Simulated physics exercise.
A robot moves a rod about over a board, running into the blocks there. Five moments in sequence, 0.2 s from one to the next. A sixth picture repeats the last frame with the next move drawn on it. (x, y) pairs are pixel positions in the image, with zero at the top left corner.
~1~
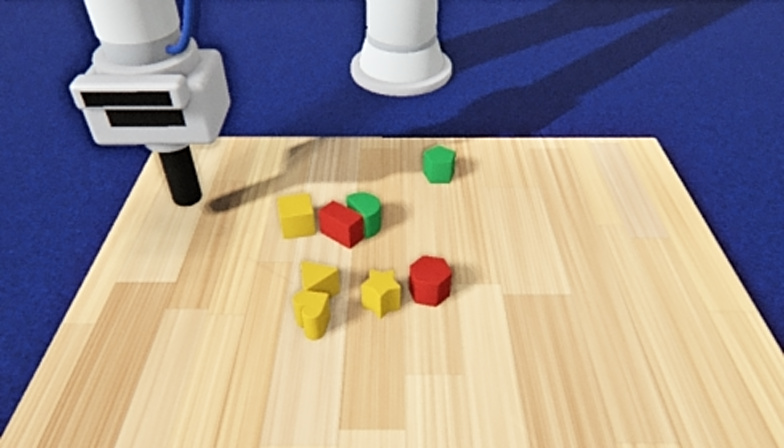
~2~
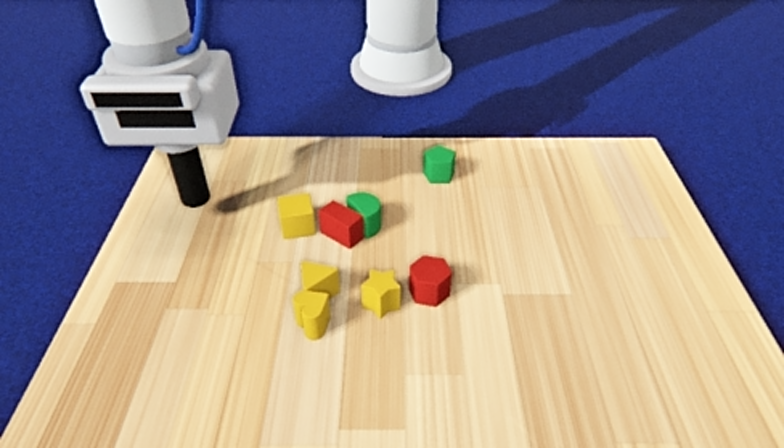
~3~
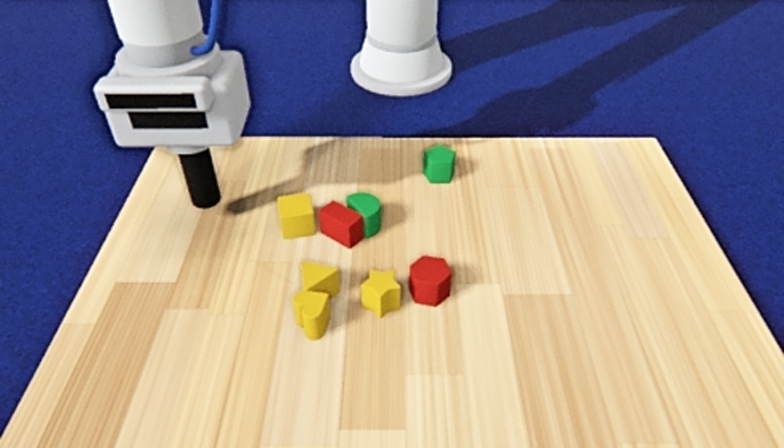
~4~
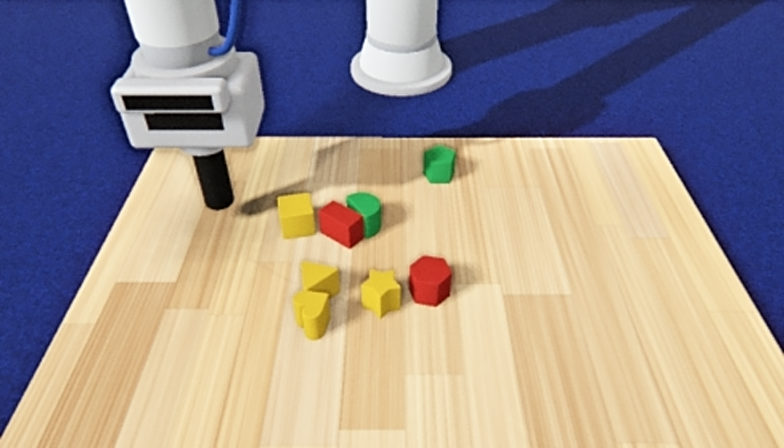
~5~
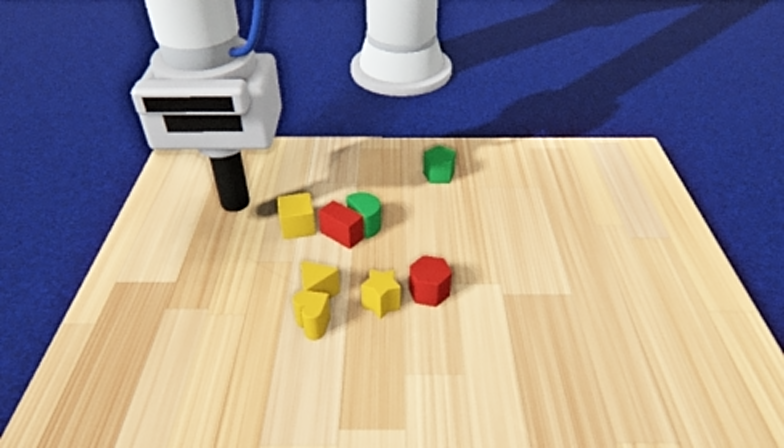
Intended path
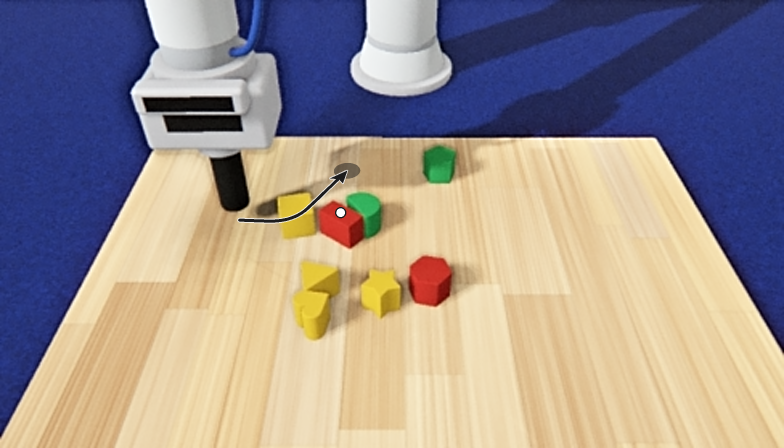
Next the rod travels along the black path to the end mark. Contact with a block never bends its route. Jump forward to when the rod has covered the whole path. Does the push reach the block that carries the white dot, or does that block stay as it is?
The block that carries the white dot changes place.
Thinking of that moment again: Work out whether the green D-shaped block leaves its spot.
It stays.
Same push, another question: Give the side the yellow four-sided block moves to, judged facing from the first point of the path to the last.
Measured against the direction from start to end, the yellow four-sided block shifts toward the right-hand side.
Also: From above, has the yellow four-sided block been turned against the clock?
No, that is not how it ends up.
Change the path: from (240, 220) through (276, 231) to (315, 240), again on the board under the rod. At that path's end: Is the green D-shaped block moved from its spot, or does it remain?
At the end, its place is different.
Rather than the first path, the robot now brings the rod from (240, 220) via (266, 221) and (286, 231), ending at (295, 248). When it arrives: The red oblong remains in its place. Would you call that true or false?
That claim is false.
The drawn path runs from (240, 220) by way of (289, 219) and (322, 195) to (347, 171); the dot is on the red oblong.
On the path given first. One third of the way, rod at (287, 203); yellow four-sided block at (311, 207), turned 40° clockwise; red oblong at (345, 216), turned 15° anticlockwise.
Two thirds of the way, rod at (321, 179); yellow four-sided block at (320, 204), turned 55° clockwise; red oblong at (350, 218).
At the end, rod at (346, 155); yellow four-sided block at (320, 204), turned 55° clockwise; red oblong at (350, 218); green D-shaped block not moved.
